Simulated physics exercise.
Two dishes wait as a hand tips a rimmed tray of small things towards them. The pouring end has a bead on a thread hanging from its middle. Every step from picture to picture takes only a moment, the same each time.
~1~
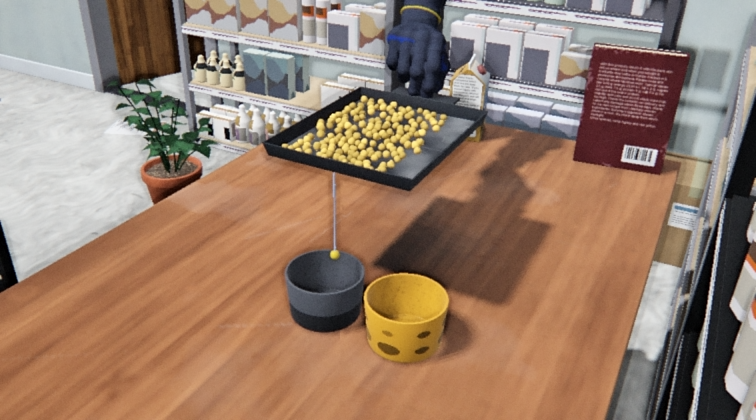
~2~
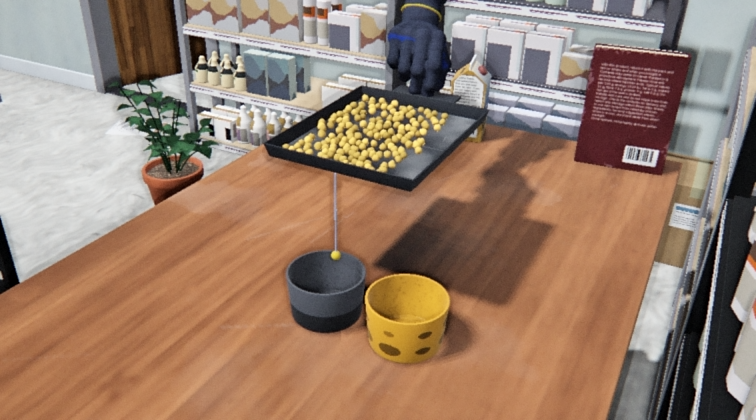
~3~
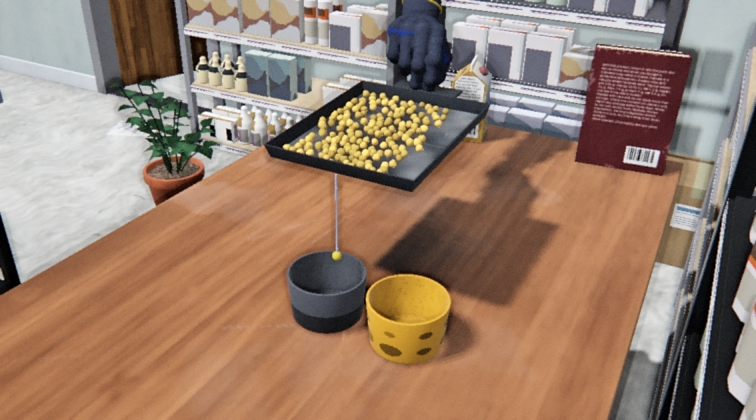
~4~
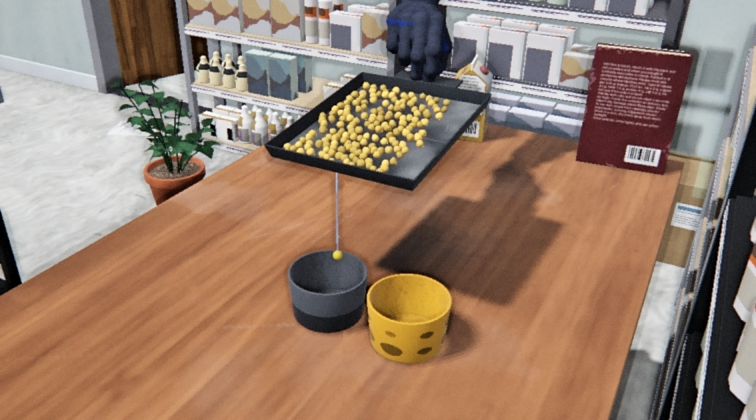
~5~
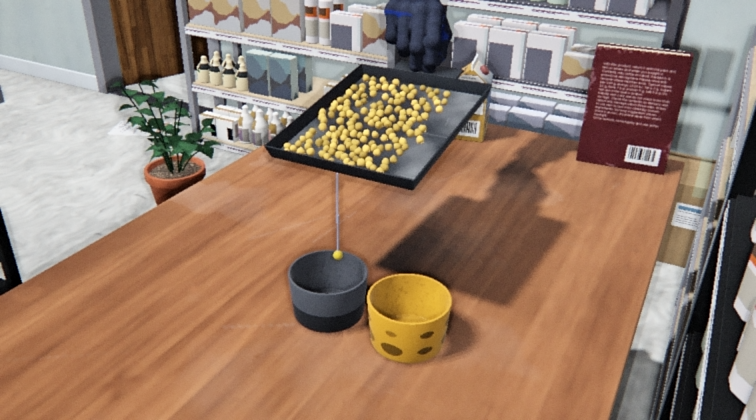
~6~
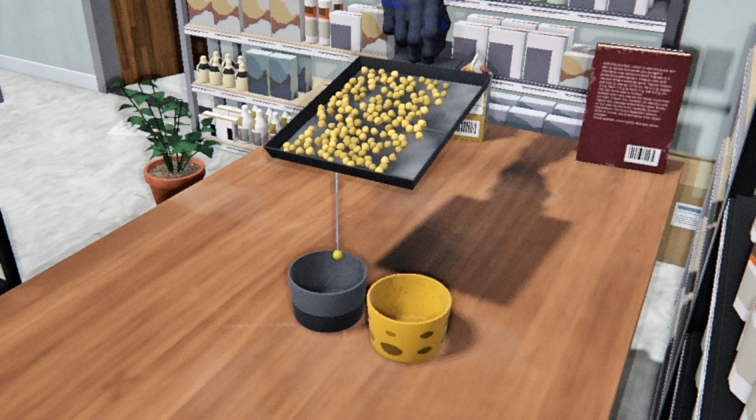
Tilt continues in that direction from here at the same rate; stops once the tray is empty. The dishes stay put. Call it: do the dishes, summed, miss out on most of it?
Yes, most of it misses them.
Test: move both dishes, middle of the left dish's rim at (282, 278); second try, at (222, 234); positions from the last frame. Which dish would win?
Result, first place: The lefthand one; second place: The righthand one.
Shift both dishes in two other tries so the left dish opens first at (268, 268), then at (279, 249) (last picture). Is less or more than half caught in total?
Place 1: Higher than half; place 2: Lower than half.
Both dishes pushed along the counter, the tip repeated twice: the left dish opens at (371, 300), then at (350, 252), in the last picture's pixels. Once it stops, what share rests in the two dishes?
It comes to roughly 20 per cent in one try and roughly 0 per cent in the next.
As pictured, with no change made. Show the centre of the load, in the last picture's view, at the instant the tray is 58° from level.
I'd mark it close to (329, 135).
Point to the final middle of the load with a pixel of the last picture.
Around (271, 326).
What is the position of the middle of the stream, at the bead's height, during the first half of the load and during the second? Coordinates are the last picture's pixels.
Roughly (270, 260) first, then roughly (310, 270).
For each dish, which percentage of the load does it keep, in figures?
Out of every hundred, close to 20 go left and close to 0 go right.
Shortly afterwards, tray tipped steeply; all but a few on the tray; only a few in the air.
Next, tray tipped right over; near a third on the tray; a little in the left dish; near a third outside both; near a quarter in the air.
Some moments later, tray tipped past a quarter turn; only a few in the right dish; near a quarter in the left dish; the bulk outside both.
In the end, tray tipped past a quarter turn; only a few in the right dish; near a quarter in the left dish; the bulk outside both.
